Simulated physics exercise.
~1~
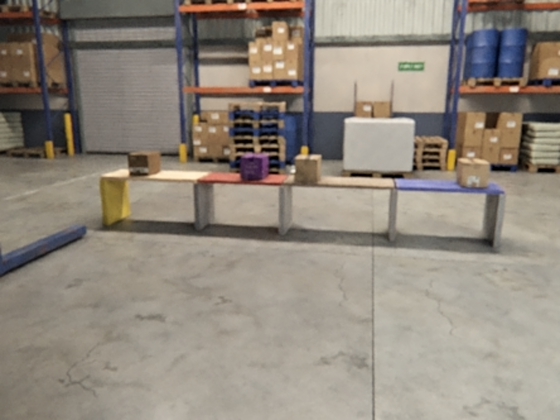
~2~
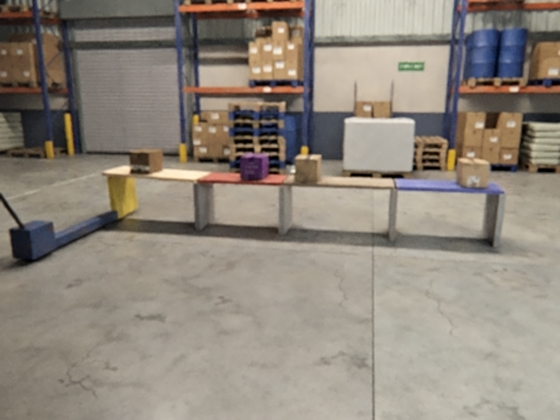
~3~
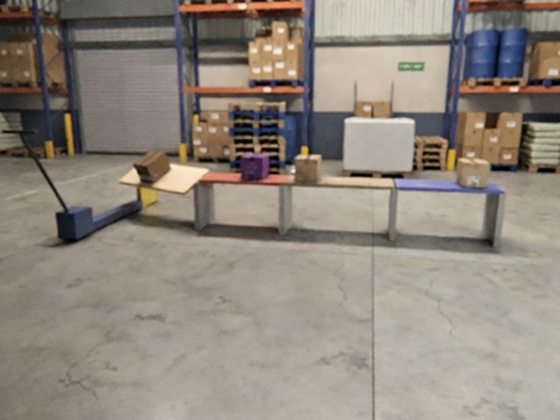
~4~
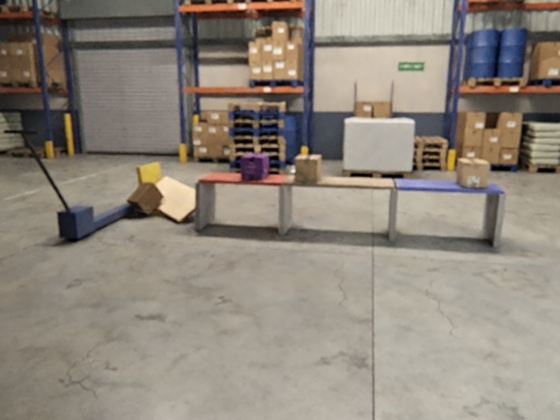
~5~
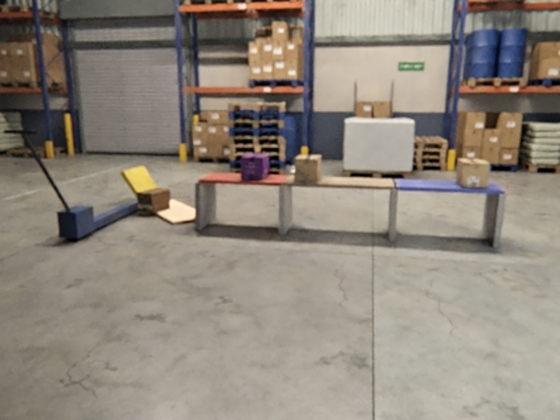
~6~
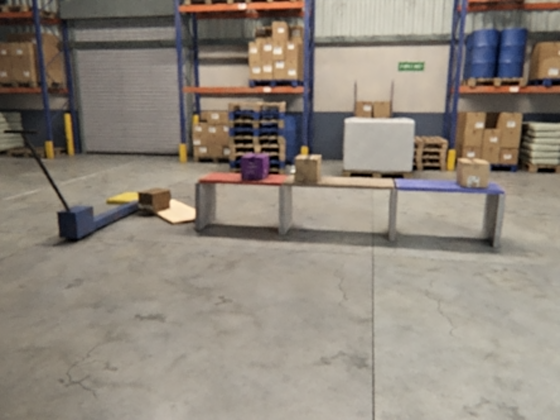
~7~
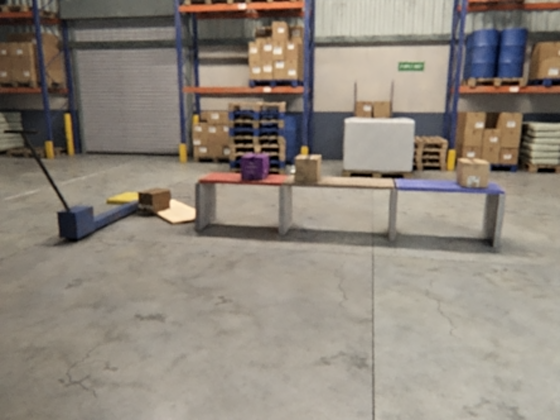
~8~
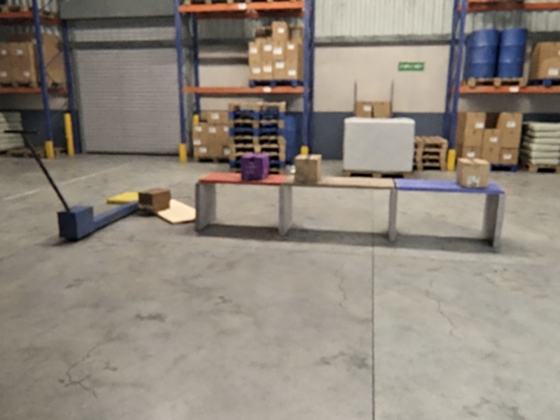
A dark blue pallet jack slides in low from the left across a grey warehouse floor, seen from a fixed spot facing a row of makeshift benches, with loaded racks behind. Cartons sit along the pale, red, tan and blue boards, a purple one on the red. The jack reaches the yellow upright at the left end and pushes it rightward. The pale board tilts and drops with its brown carton, and the jack stops. The yellow upright then leans and falls flat, while the remaining boards stay standing with the purple carton still up.
